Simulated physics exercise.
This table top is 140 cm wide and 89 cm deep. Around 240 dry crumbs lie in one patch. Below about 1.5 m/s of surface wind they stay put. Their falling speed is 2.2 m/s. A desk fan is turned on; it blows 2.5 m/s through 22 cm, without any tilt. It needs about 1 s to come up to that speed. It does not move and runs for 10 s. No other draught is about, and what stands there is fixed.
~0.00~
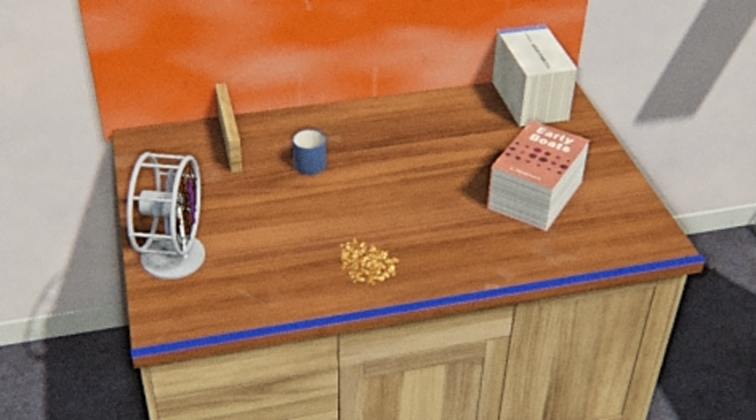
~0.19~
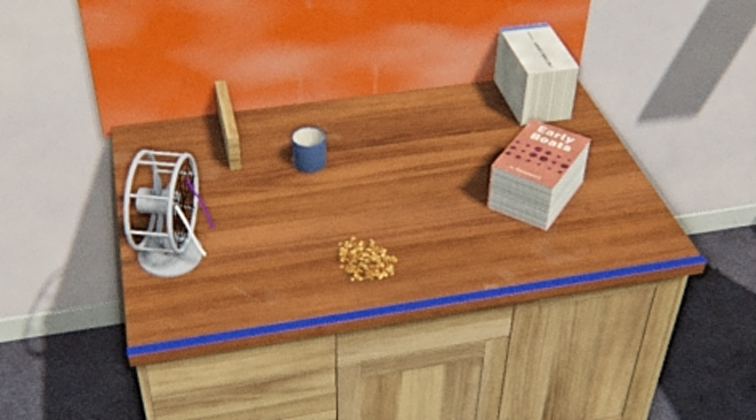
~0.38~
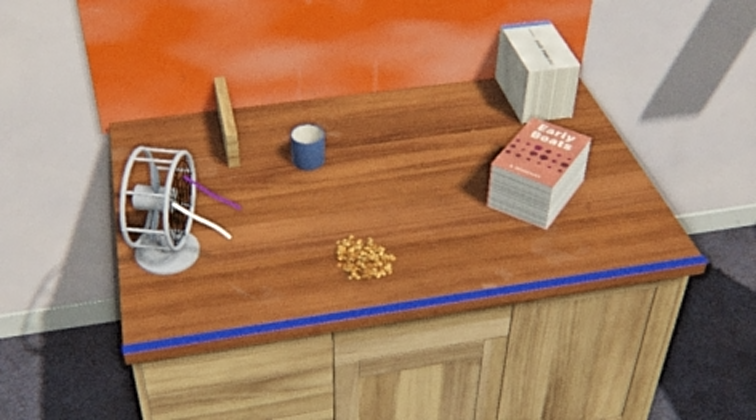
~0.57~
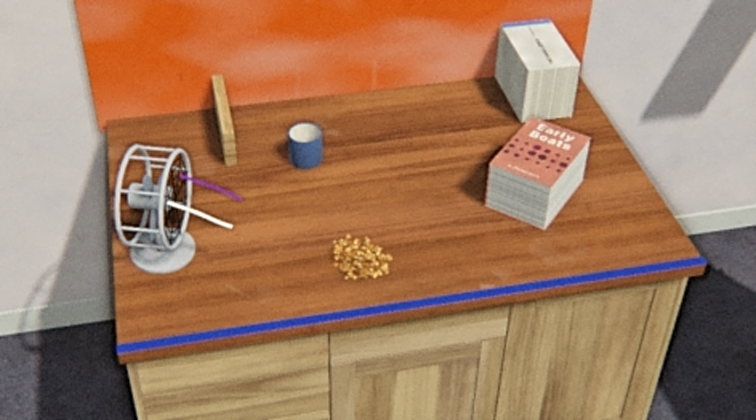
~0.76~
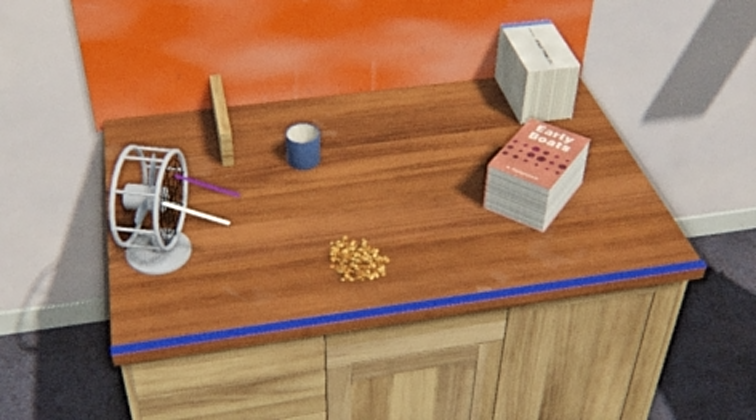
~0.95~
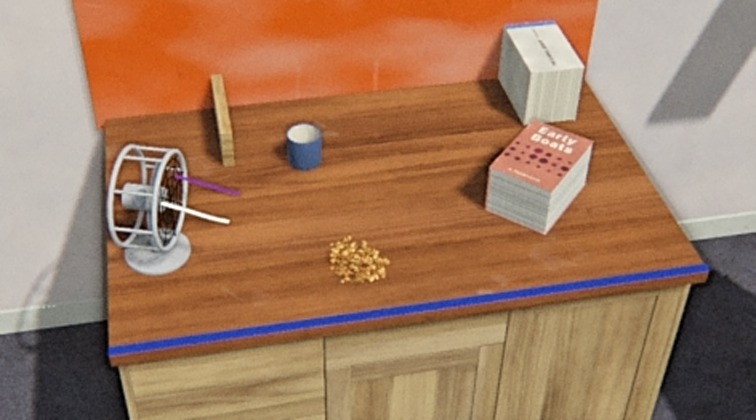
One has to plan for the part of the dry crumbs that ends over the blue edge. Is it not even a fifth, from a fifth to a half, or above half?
Of the dry crumbs, over half end over the blue edge.
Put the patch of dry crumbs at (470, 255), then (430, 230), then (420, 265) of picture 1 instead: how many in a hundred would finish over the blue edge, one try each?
In that order: 40 %, 1 %, 60 %.
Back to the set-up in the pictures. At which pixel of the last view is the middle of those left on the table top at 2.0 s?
At about (387, 265).
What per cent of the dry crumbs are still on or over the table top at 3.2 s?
About 70 %.
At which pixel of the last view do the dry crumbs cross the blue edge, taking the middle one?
Near (602, 286).
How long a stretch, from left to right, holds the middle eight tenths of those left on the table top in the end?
About 30 cm.
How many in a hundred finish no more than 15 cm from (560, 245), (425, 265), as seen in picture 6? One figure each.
In turn about 1 %, 15 %.
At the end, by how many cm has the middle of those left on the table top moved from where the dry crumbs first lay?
Roughly 5 cm.
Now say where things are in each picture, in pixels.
In the first frame, the middle of the dry crumbs is near (364, 262), none has stirred yet and the mouth of the desk fan is at (165, 204).
In the second frame, the middle of the dry crumbs is near (362, 260), none has stirred yet and the blue edge is centred on (433, 307).
In the third frame, the middle of the dry crumbs is near (360, 258), none has stirred yet, the top of a mug is at (308, 134) and the top of a book is at (543, 151).
In the fourth frame, the middle of the dry crumbs is near (357, 258) and none has stirred yet.
In the fifth frame, the middle of the dry crumbs is near (354, 260) and none has stirred yet.
In the sixth frame, the middle of the dry crumbs is near (354, 261) and none has stirred yet.
After 2.0 s, 96 % are on the move or not yet settled, 2 % are over the blue edge; the middle of those still in play is near (387, 265).
After 3.2 s, 69 % are on the move or not yet settled, 24 % are over the blue edge; the middle of those still in play is near (392, 262).
After 5.5 s, 38 % are on the move or not yet settled, 51 % are over the blue edge; the middle of those still in play is near (372, 256).
After 10.0 s, at the end, 60 % are over the blue edge; the middle of those still in play is near (367, 256).
